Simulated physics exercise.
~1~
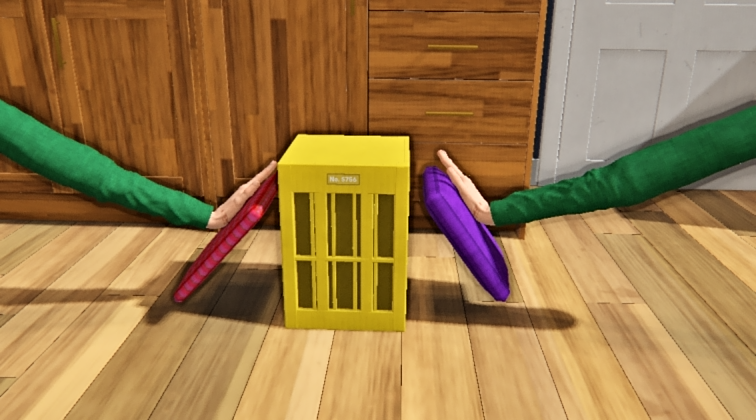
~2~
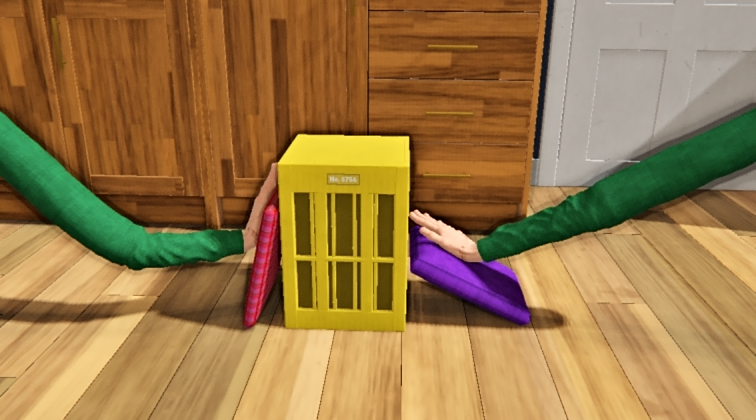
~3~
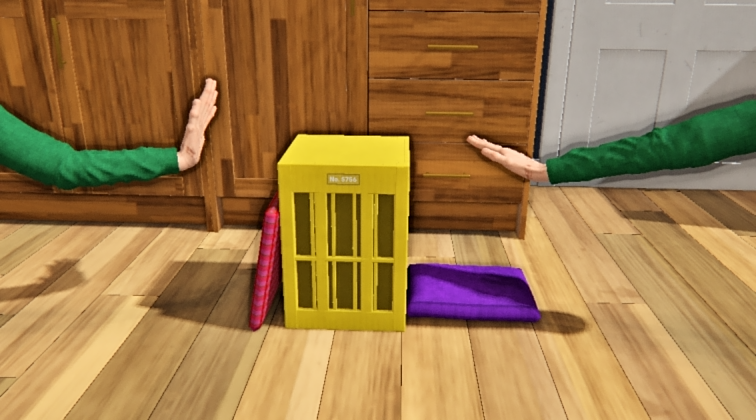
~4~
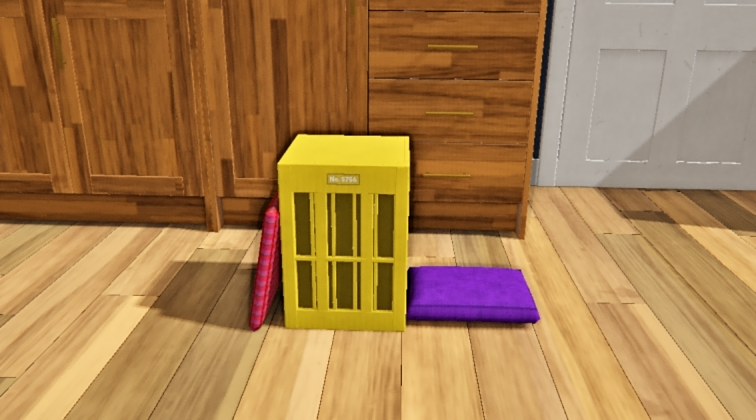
On a bare wooden floor in front of brown cabinets, a yellow crate stands still while two green-sleeved arms reach in from either side. The left hand holds a red seat pad at a slant, and the right hand holds a purple soft bag. The hands bring both against the crate, the pad propped nearly upright on the left and the bag sagging low on the right. As the hands let go and draw back, the purple bag slumps flat onto the floor. The arms leave, and the red pad stays leaning against the crate with the bag lying flat beside it.
